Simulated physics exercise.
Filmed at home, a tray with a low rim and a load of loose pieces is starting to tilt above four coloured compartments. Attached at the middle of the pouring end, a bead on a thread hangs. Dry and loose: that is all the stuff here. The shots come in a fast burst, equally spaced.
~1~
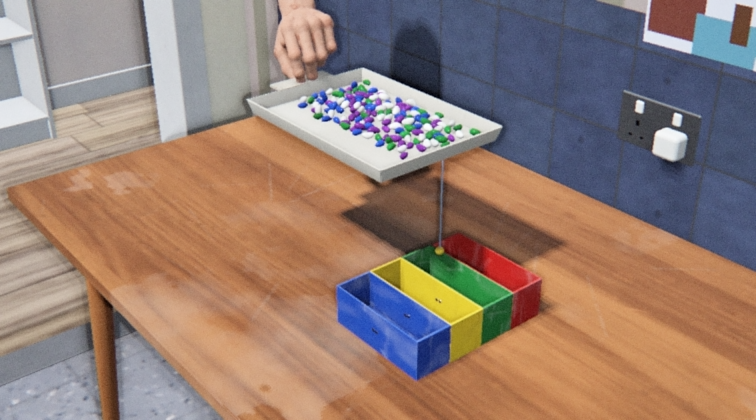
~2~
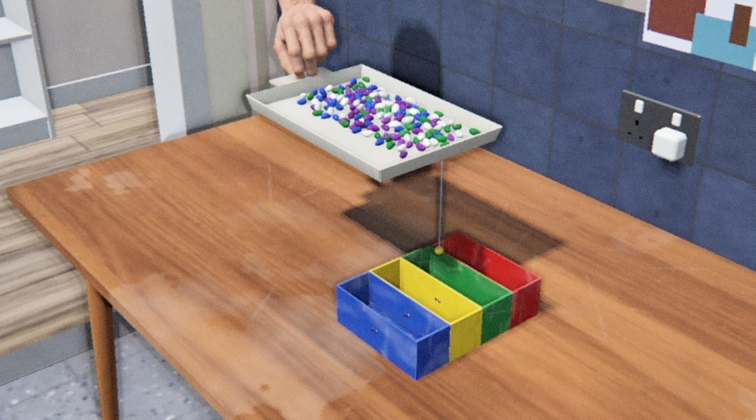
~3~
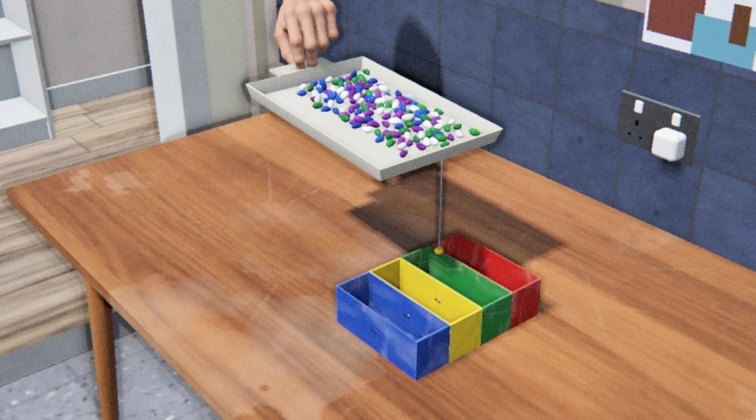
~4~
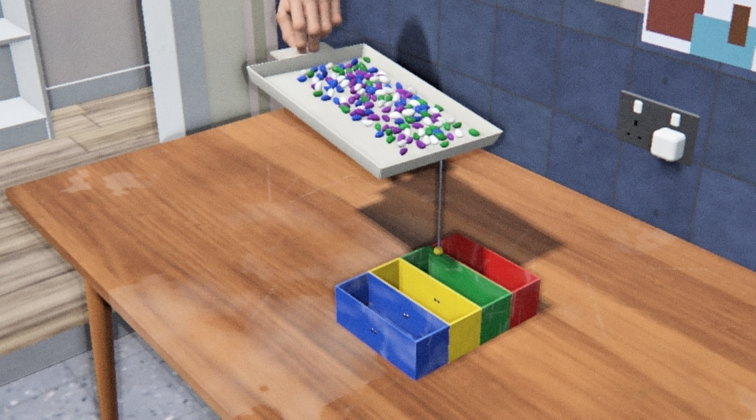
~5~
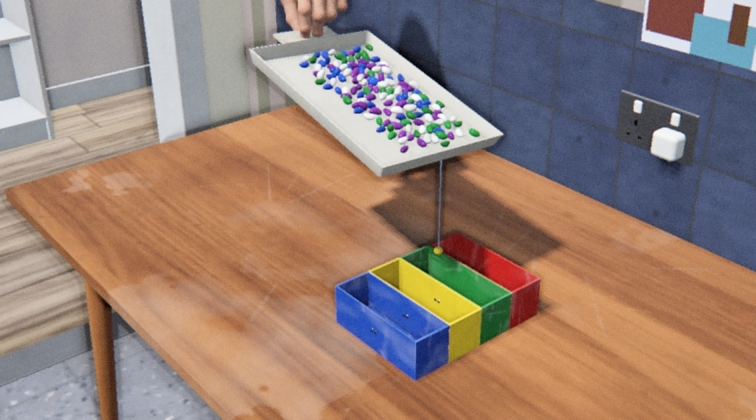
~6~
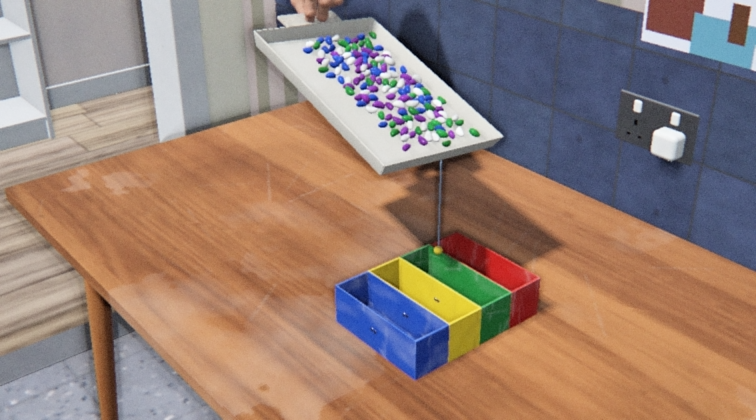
A hand at the top grips the far end of a pale, low-rimmed tray of blue, green, purple and white jelly beans above a wooden table, seen from above at an angle. Below the tray, a small bead hangs on a thread over joined blue, yellow, green and red compartments, left to right. The hand gradually raises its end, steepening the tray, while the camera stays still.
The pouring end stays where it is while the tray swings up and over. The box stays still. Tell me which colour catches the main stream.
The red cell catches it.
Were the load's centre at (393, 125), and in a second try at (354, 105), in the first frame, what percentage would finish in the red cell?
Roughly 40 per cent, then 30 per cent.
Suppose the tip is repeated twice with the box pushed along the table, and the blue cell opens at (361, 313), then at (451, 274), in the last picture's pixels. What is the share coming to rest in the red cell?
First try: Roughly 10 per cent; second try: Roughly 10 per cent.
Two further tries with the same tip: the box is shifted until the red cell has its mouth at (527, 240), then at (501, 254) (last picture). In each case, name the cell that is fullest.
Try 1 - that green cell; try 2 - that red cell.
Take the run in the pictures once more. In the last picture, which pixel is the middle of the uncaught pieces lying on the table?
It's centred at about (551, 285).
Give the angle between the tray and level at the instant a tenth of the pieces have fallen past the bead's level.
It has tipped about 85 degrees.
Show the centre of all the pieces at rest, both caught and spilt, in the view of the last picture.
Once nothing moves, the middle sits near (512, 292).
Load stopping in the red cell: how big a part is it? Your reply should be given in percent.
About 30 %.
Just after the last frame, tray tipped steeply; almost all on the tray; just a few falling or outside the box.
A moment on, tray tipped right over; roughly a third on the tray; about a tenth in the red cell; about a tenth in the green cell; just a few in the yellow cell; roughly half falling or outside the box.
Further on, tray tipped past a quarter turn; roughly a third in the red cell; about a tenth in the green cell; just a few in the yellow cell; roughly half falling or outside the box.
When it is over, tray tipped past a quarter turn; roughly a third in the red cell; about a tenth in the green cell; just a few in the yellow cell; not one in the blue cell; roughly half outside the box.
